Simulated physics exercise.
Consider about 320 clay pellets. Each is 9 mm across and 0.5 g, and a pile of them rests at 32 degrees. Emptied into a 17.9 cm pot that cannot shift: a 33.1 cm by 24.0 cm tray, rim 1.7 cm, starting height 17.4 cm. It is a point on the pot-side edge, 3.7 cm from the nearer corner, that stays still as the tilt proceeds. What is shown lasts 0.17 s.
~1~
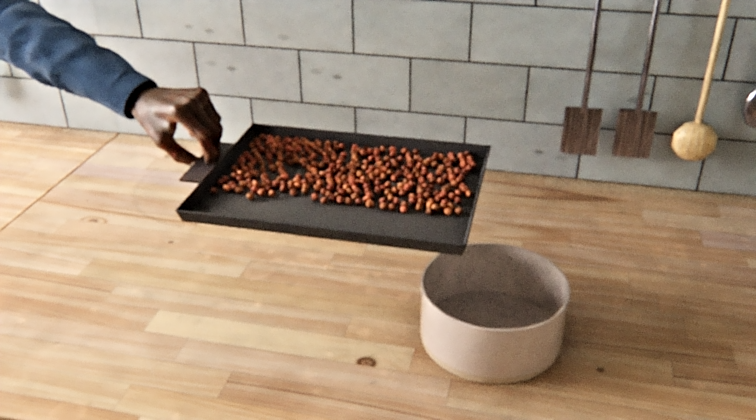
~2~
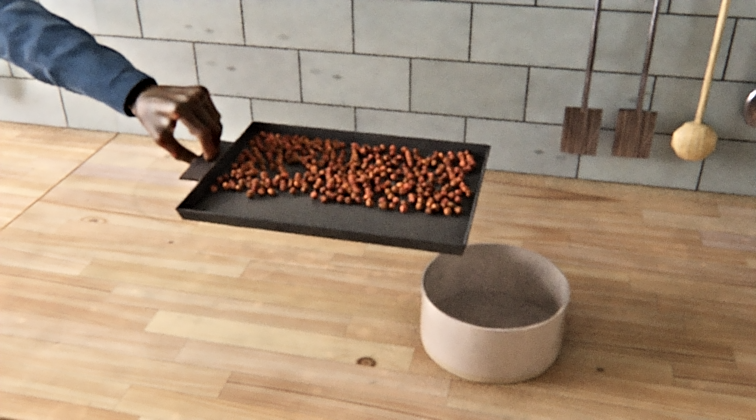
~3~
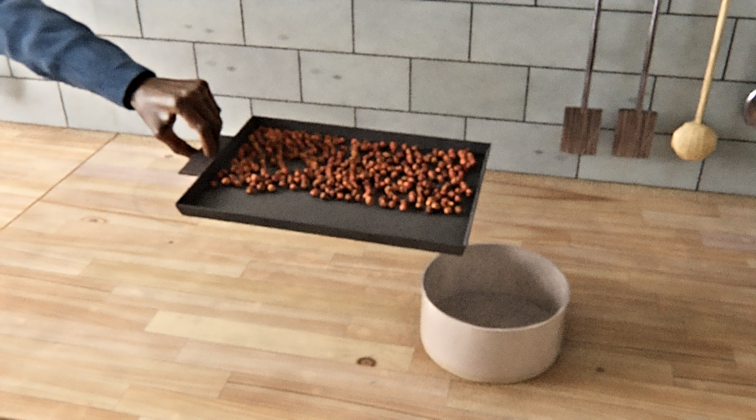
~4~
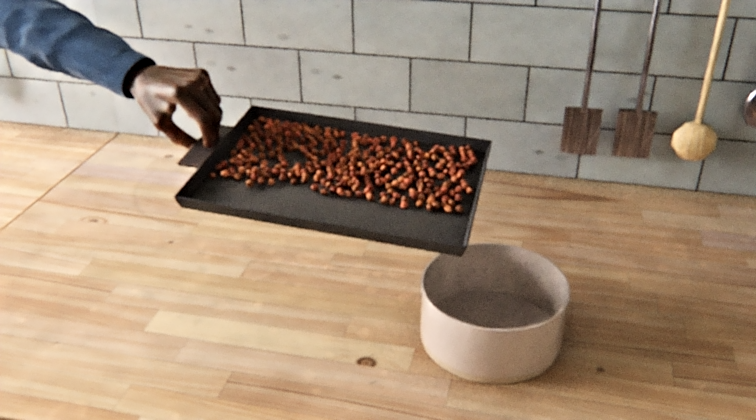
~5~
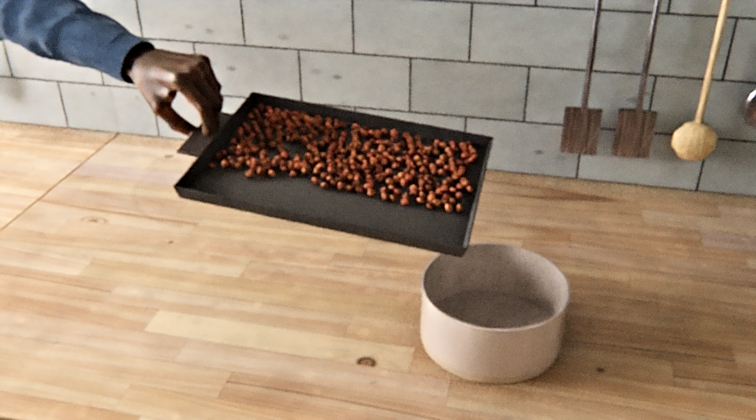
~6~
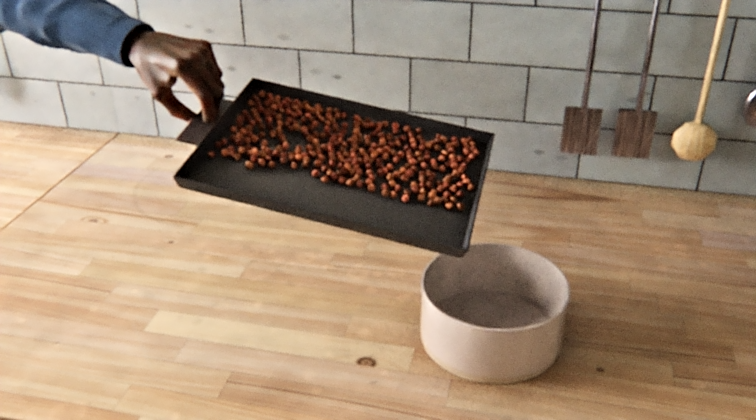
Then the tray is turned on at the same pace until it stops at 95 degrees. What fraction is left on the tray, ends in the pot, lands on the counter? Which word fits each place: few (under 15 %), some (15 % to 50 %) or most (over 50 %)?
Left on the tray gets few; pot gets some; counter gets most.
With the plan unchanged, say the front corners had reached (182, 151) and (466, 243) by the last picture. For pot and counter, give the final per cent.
In the pot: 55 per cent; on the counter: 45 per cent.
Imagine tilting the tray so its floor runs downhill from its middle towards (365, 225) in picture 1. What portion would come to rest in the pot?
Something like 10 in a hundred.
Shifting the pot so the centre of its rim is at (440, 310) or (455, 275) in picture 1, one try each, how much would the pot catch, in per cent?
Near 60 and 5 percent, one try each.
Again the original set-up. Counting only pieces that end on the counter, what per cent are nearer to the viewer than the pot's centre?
100 %.
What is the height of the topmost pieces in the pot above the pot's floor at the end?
It reaches roughly 2.0 cm.
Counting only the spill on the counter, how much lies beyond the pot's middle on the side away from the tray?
That comes to roughly 80 percent.
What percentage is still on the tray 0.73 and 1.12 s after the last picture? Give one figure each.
I'd say roughly 45, then roughly 0.
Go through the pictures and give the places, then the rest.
In the first frame, tray tilt 0 degrees, front corners at (181, 208) and (462, 242); middle of the pieces at (353, 172); pot at (495, 283).
In the second frame, tray tilt 0 degrees, front corners at (181, 207) and (462, 242); middle of the pieces at (353, 171).
In the third frame, tray tilt 2 degrees, front corners at (180, 202) and (462, 243); middle of the pieces at (353, 168).
In the fourth frame, tray tilt 4 degrees, front corners at (180, 195) and (463, 244), lowest corner right front; middle of the pieces at (354, 162).
In the fifth frame, tray tilt 7 degrees, front corners at (179, 185) and (463, 245), lowest corner right front; middle of the pieces at (354, 155).
In the sixth frame, tray tilt 11 degrees, front corners at (179, 175) and (464, 246), lowest corner right front; middle of the pieces at (355, 148); pot at (495, 283).
Then, 0.44 s after the last picture, tilt 51 degrees; the tray holds 100 %, the pot 0 %.
Then, 0.73 s after the last picture, tilt 79 degrees; the tray holds 45 %, the pot 5 %.
Then, 1.12 s after the last picture, tilt 95 degrees; the tray holds 0 %, the pot 35 %.
In the end, tray 0 %, pot 35 %, counter 65 %.
